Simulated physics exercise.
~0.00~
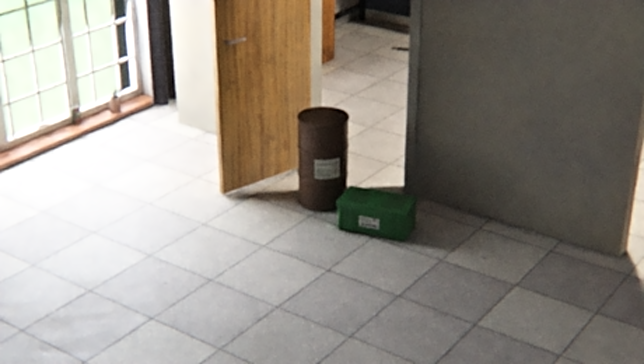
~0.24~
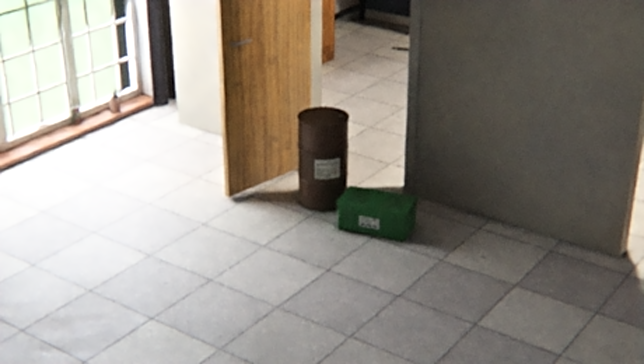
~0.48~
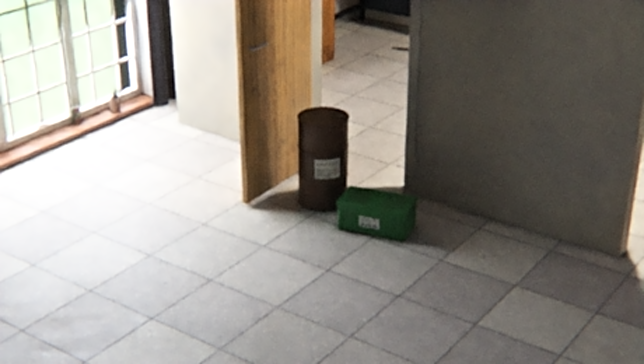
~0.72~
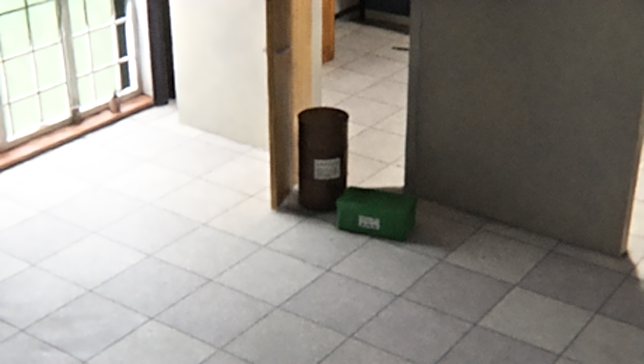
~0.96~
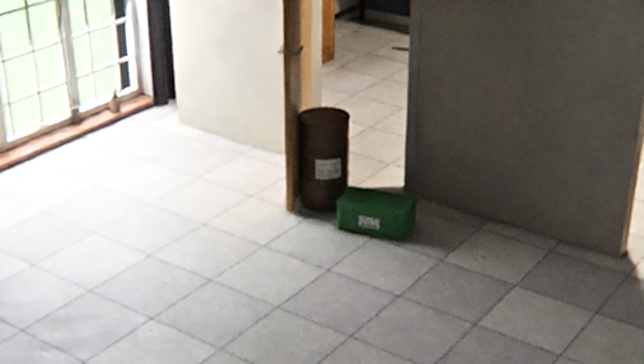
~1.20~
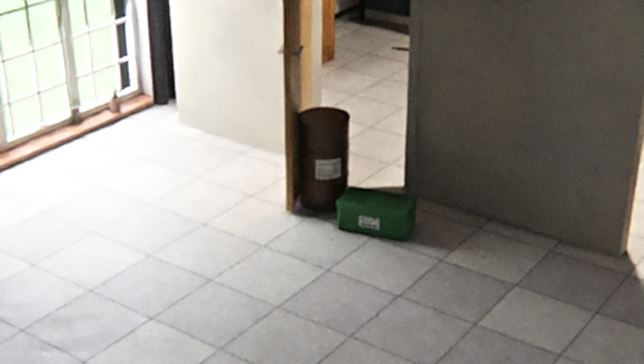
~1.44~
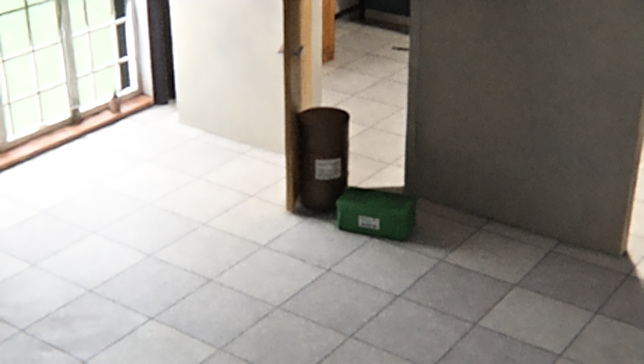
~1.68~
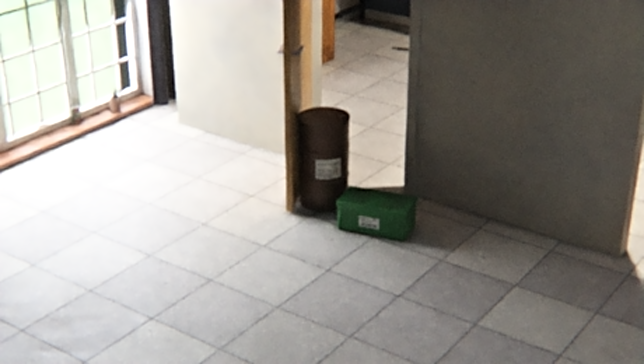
The open wooden door swung to the right on its own, narrowing from a broad panel to a thin edge, and came to rest right beside a brown drum, which stayed in place on the tiled floor with the green tote next to it.
